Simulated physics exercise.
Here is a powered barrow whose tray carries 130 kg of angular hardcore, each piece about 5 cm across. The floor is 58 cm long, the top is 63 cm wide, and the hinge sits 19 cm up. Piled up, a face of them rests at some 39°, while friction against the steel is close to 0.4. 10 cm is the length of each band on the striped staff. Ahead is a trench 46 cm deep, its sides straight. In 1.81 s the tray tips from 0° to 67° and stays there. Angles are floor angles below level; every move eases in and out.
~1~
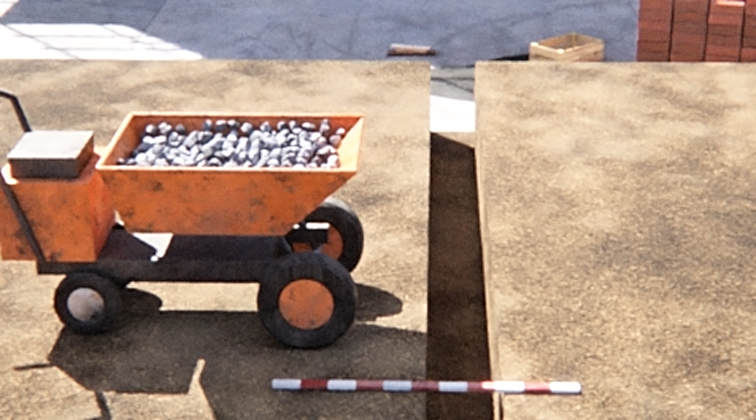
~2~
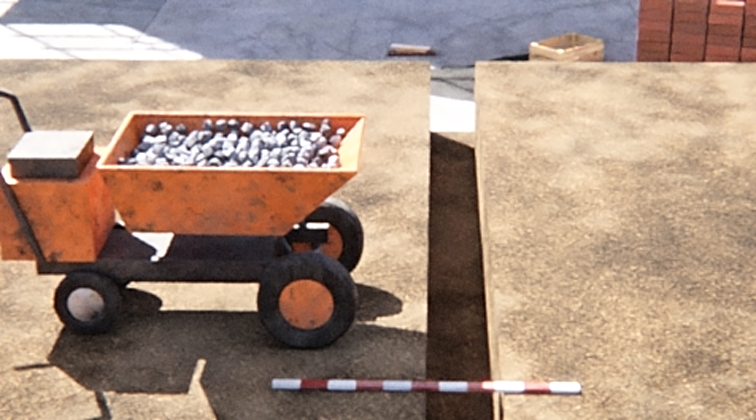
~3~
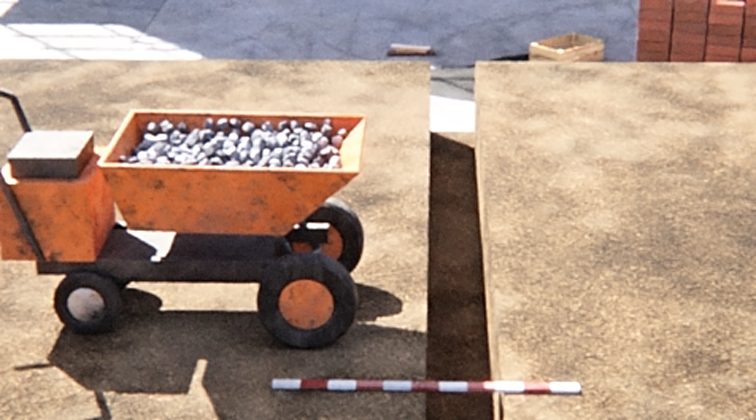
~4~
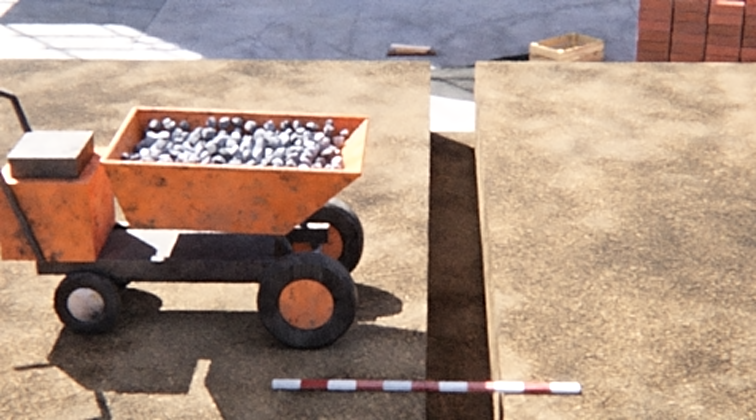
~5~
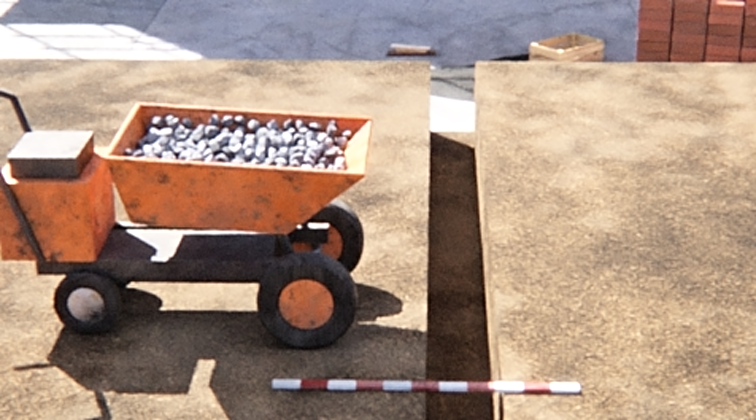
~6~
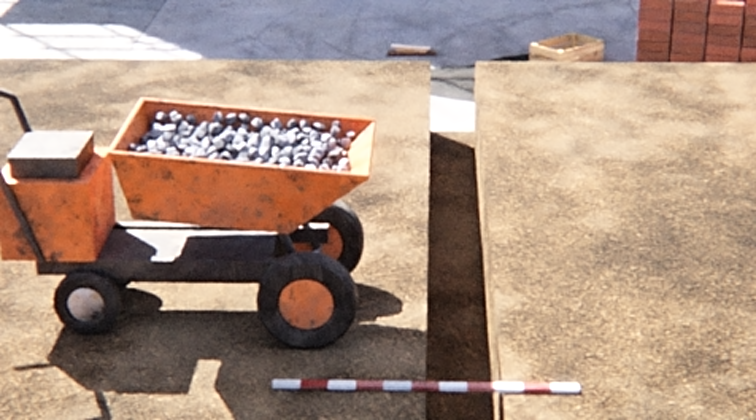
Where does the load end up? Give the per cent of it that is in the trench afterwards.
Some 65 per cent of it.
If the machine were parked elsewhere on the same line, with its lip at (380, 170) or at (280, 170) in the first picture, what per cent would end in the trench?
About 45 and 85 per cent.
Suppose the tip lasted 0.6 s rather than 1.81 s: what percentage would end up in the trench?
With that change, it comes to around 35 per cent.
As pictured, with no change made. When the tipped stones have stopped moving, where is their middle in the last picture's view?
Resting centre: About (481, 382).
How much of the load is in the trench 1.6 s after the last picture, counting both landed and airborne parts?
Around 20 per cent of it, at that instant.
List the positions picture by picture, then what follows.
In the first frame, the tray is at 0°, its lip at (356, 172); the top of the load is at (273, 136).
In the second frame, the tray is at 0°, its lip at (357, 172); the top of the load is at (262, 136).
The third frame shows lip at (358, 173), floor tilted 1°, highest stones at (251, 134).
The fourth frame shows lip at (361, 174), floor tilted 2°, highest stones at (234, 130).
The fifth frame shows lip at (364, 175), floor tilted 3°, highest stones at (202, 125).
In the sixth frame, the tray is at 5°, its lip at (368, 177); the top of the load is at (206, 122).
Then, 1.1 s after the last picture the floor is at 57°, 100 % in the tray; the foremost stones are at (443, 229).
Then, 1.6 s after the last picture the floor is at 67°, 62 % in the tray, 20 % in the trench, 18 % past the trench; the foremost stones are at (561, 318).
Then, 2.0 s after the last picture the floor is at 67°, 27 % in the tray, 35 % in the trench, 37 % past the trench; the foremost stones are at (643, 324).
Then, 3.9 s after the last picture the floor is at 67°, 0 % in the tray, 65 % in the trench, 35 % past the trench; the foremost stones are at (666, 326).
